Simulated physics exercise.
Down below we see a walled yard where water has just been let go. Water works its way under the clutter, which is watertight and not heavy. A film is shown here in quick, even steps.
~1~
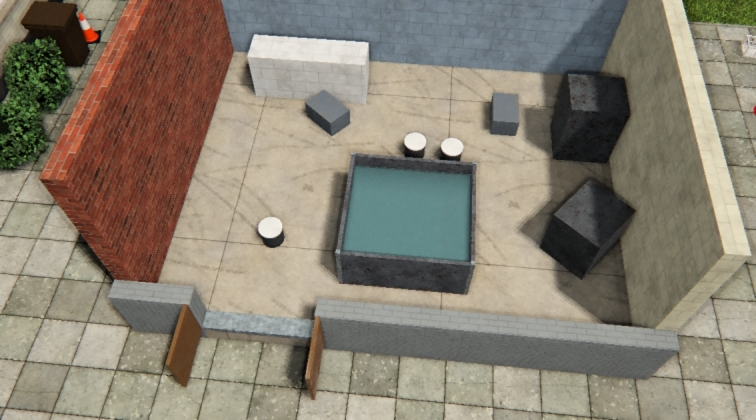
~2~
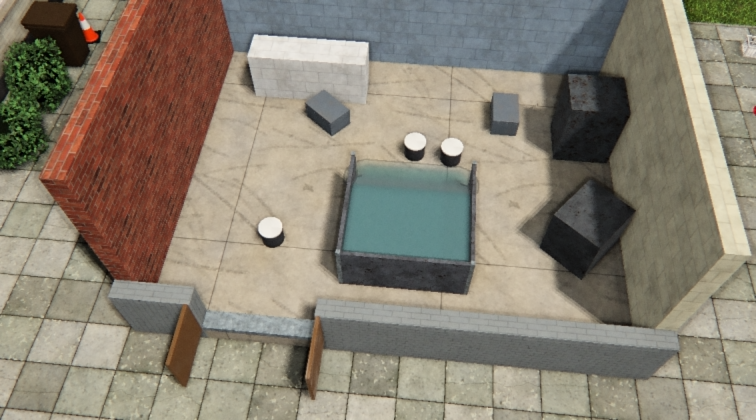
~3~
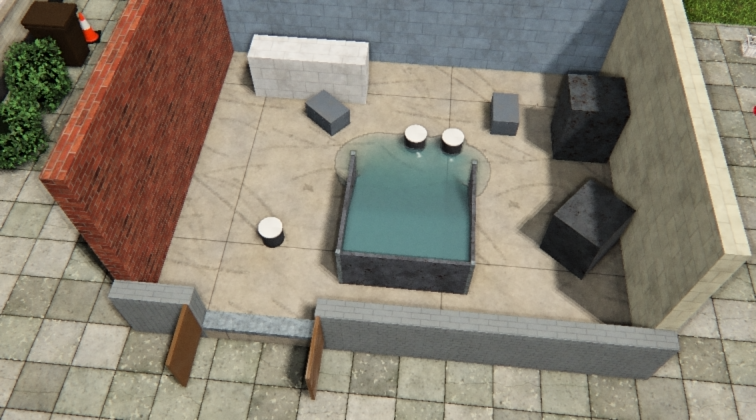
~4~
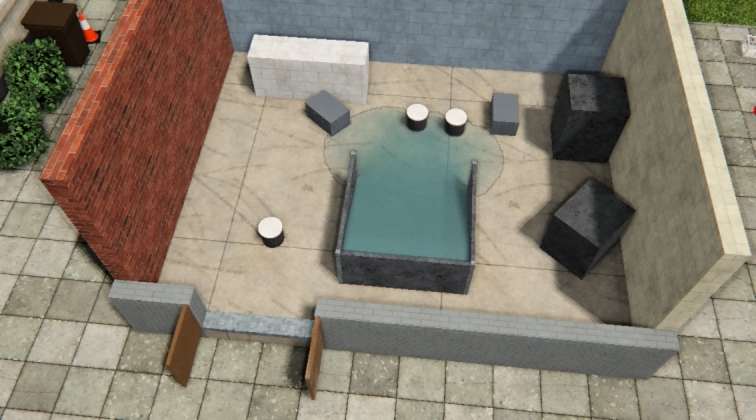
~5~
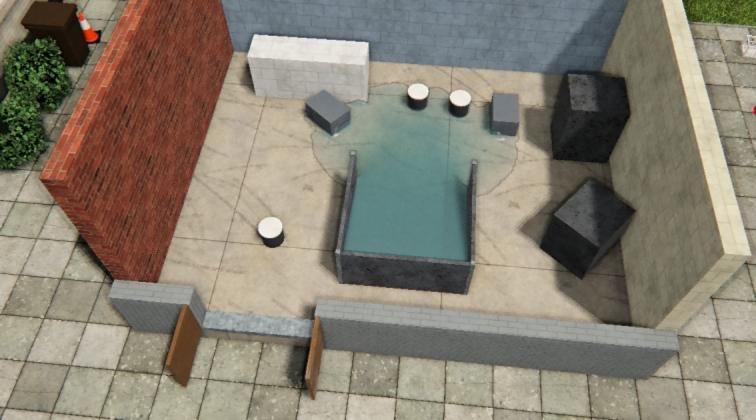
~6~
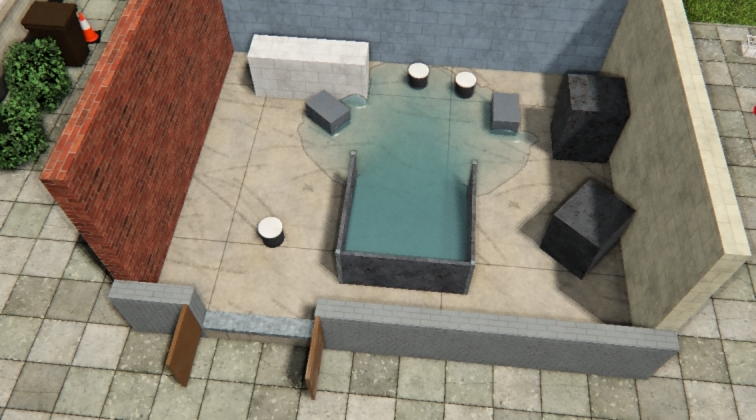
To begin with, teal water fills a dark square tank in a walled yard, with white-topped pails and grey blocks standing around it. The tank's far side opens and water spreads across the floor, pushing the two nearest pails back toward the blue-grey wall while the blocks stay put.
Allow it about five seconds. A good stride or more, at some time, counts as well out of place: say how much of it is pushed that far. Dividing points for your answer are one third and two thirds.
Answer: A share of two thirds or more.
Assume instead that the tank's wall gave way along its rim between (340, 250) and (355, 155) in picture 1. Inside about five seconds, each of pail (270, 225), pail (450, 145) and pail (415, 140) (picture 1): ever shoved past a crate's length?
The first: Got that far; the second: Never got that far; the third: Never got that far.
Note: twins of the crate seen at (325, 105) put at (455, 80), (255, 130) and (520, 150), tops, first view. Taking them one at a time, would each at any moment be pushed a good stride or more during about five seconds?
In sequence: Pushed clear, pushed clear, pushed clear.
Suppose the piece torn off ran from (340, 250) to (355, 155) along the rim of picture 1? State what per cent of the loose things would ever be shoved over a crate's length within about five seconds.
About 40 per cent.
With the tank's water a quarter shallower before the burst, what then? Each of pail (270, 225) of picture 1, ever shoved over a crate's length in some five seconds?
Fell short.
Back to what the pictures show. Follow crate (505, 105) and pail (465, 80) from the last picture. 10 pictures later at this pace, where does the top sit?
Roughly (581, 73), then (543, 66).
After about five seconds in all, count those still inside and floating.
3 of them.
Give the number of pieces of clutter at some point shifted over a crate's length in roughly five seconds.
It comes out at 4.
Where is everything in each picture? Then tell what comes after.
In the first picture, a pail at (415, 141) rests on the ground; a pail at (452, 146), on the bottom; 0 of 5 have shifted.
In the second picture, a pail at (415, 141), on the bottom; a pail at (452, 146) rests on the ground; 0 of 5 have shifted.
In the third picture, a pail at (416, 133), on the bottom, close to its start; a pail at (453, 136), on the bottom, close to its start; 2 of 5 have shifted.
In the fourth picture, a pail at (417, 112) rests on the ground, a stride from its start; a pail at (456, 117) rests on the ground, a stride from its start; 2 of 5 have shifted.
In the fifth picture, a pail at (418, 91), on the bottom, a stride from its start; a pail at (460, 98), on the bottom, a stride from its start; 2 of 5 have shifted.
In the sixth picture, a pail at (419, 70) rests on the ground, a stride from its start; a pail at (466, 79) rests on the ground, a stride from its start; 2 of 5 have shifted.
A moment on, 2 of 5 are well off their spots; 2 afloat.
Next, 4 of 5 are well off their spots; 3 afloat.
Later, 4 of 5 are well off their spots; 3 afloat.
In the end, 3 of 5 are well off their spots, and 4 have been at some point; 3 afloat.
